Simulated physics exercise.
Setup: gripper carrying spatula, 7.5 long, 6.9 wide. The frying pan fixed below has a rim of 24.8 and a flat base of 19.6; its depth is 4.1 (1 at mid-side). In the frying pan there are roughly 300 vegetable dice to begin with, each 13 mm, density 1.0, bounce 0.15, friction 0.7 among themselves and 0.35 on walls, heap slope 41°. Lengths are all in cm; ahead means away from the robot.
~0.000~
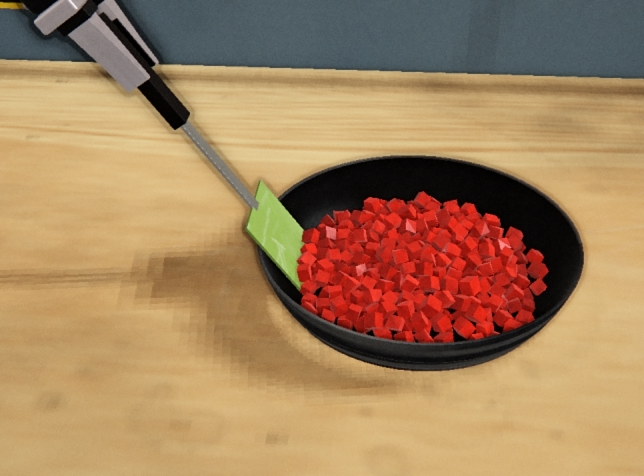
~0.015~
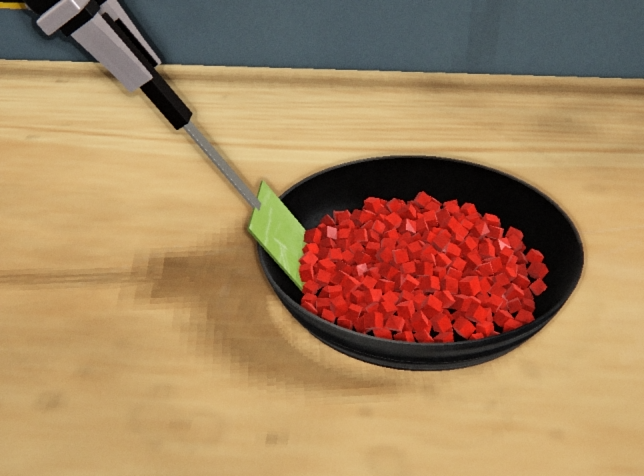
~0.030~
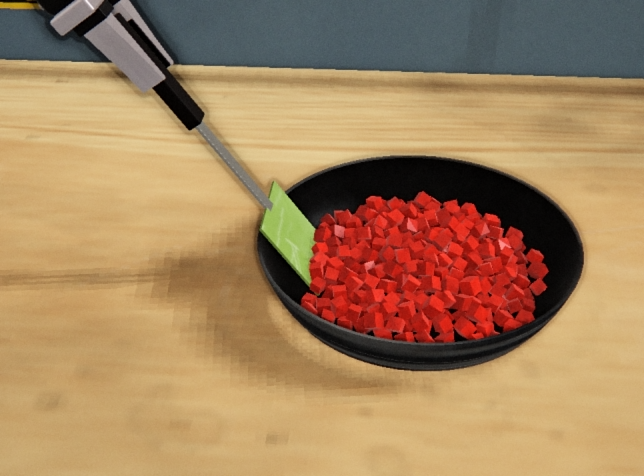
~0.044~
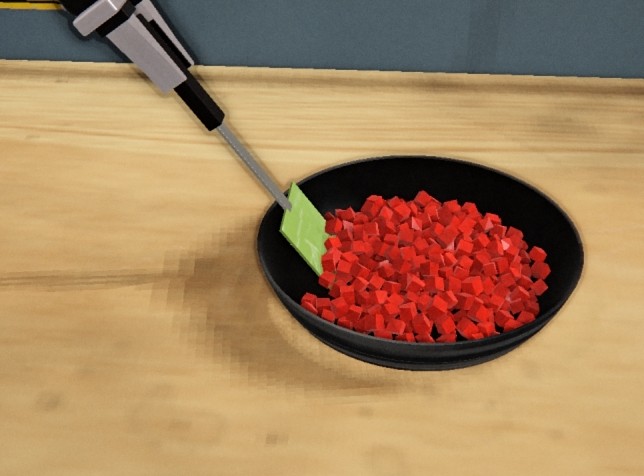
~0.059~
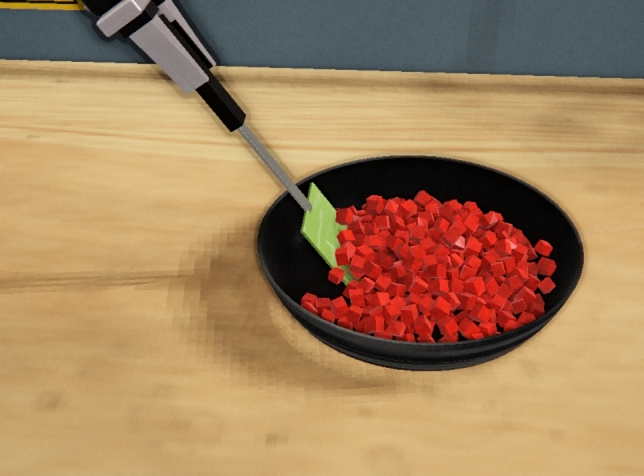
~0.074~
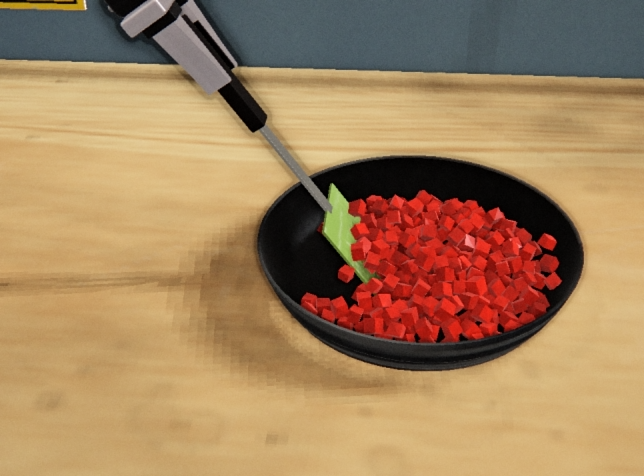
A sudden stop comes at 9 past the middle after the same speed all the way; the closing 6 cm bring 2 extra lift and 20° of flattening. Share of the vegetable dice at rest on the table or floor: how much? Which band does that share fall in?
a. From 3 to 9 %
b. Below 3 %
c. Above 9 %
Above 9 % (c).
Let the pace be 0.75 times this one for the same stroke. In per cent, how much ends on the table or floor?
Estimate: Approx. 15 %.
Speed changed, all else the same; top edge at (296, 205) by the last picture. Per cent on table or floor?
Near 10 in a hundred.
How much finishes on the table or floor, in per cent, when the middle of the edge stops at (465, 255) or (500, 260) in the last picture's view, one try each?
Roughly 0 and 5 per cent.
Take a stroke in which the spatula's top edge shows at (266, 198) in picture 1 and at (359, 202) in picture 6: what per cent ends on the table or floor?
I'd put it at roughly 25 per cent.
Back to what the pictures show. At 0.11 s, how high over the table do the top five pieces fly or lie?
I'd say close to 6 cm on average.
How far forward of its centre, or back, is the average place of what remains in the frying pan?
Ahead of centre, roughly 3.5 centimetres.
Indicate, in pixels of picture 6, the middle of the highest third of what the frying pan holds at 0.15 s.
The middle lies somewhere about (481, 245).
By 0.11 s, sloping 55°, highest piece 6 above the table; 304 in the frying pan.
By 0.15 s, sloping 49°, highest piece 8 above the table; 304 in the frying pan.
By 0.36 s, sloping 35°, highest piece 22 above the table; 233 in the frying pan, 41 on the table or floor, 30 on the blade or in flight.
By 1.41 s, sloping 35°, highest piece 5 above the table; 233 in the frying pan, 71 on the table or floor.
Final count, 233 in the frying pan, 71 on the table or floor. That is 23 % on the table or floor.
